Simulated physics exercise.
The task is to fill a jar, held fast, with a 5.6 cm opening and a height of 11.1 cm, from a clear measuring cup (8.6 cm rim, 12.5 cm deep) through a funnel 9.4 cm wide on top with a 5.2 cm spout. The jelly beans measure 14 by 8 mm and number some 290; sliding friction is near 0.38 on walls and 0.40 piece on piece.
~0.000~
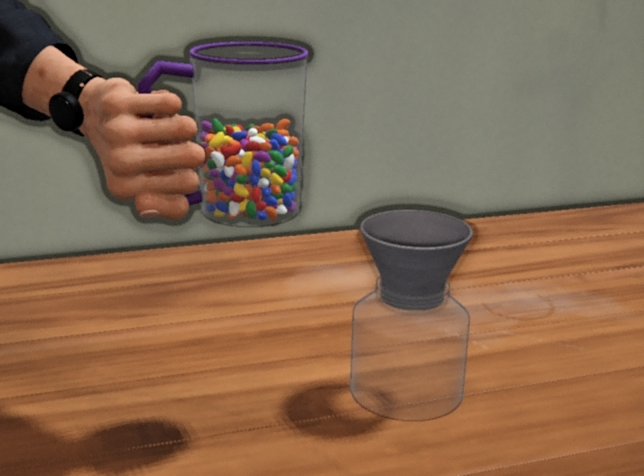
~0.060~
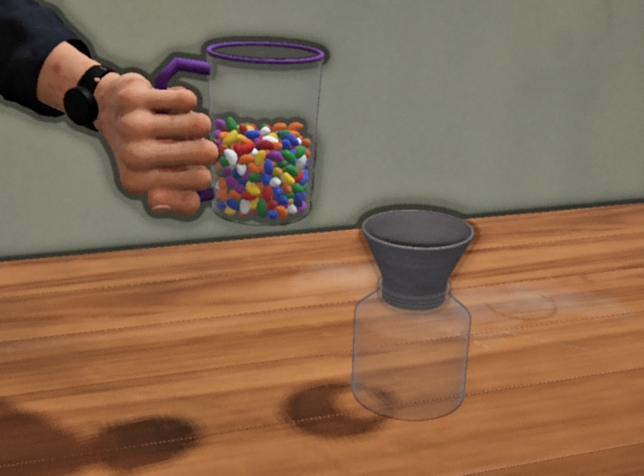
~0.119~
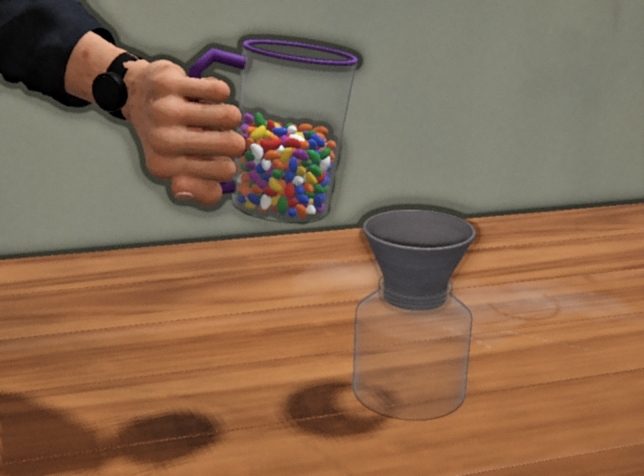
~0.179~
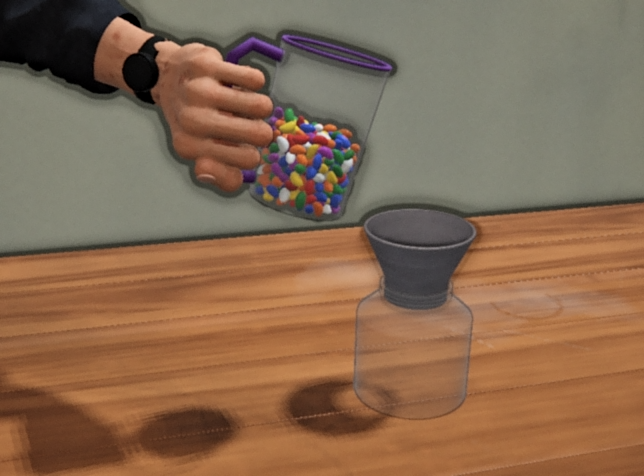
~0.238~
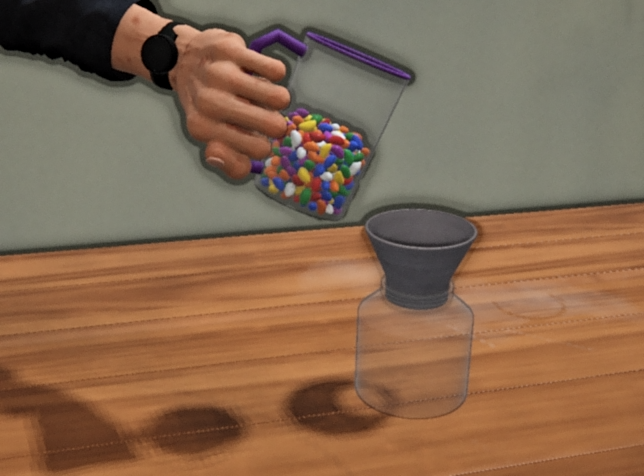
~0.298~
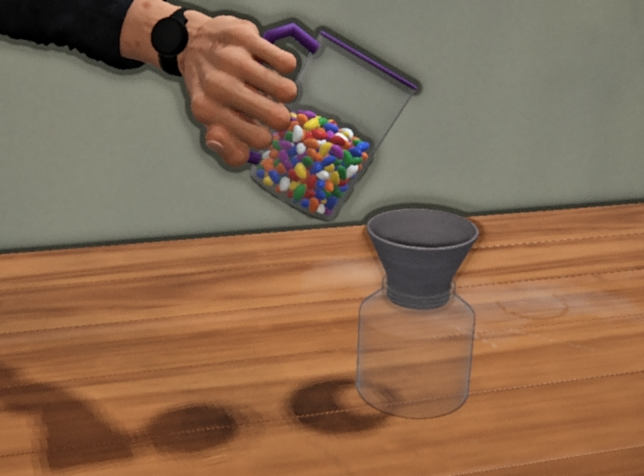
At first, a hand wearing a dark watch holds a clear, purple-rimmed cup of colorful jelly beans upright, left of a dark funnel set in an empty clear jar on a wooden table. The hand moves the cup rightward, tilting it increasingly to the right, while the jar and funnel stay put.
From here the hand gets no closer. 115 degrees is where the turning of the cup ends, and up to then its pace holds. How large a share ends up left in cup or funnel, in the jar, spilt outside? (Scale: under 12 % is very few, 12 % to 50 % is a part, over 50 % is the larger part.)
Still above very few, jar the larger part, spilt very few.
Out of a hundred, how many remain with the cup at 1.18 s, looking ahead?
55 per cent.
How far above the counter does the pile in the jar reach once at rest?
I'd say close to 6.0 centimetres.
After 0.63 s, tilt 72 degrees; the cup holds 100 %, the jar 0 %.
After 0.85 s, tilt 99 degrees; the cup holds 100 %, the jar 0 %.
Then, at 1.18 s, tilt 115 degrees; the cup holds 55 %, the jar 20 %.
At rest (2.2 s), still above 0 %, jar 100 %, spilt 0 %.
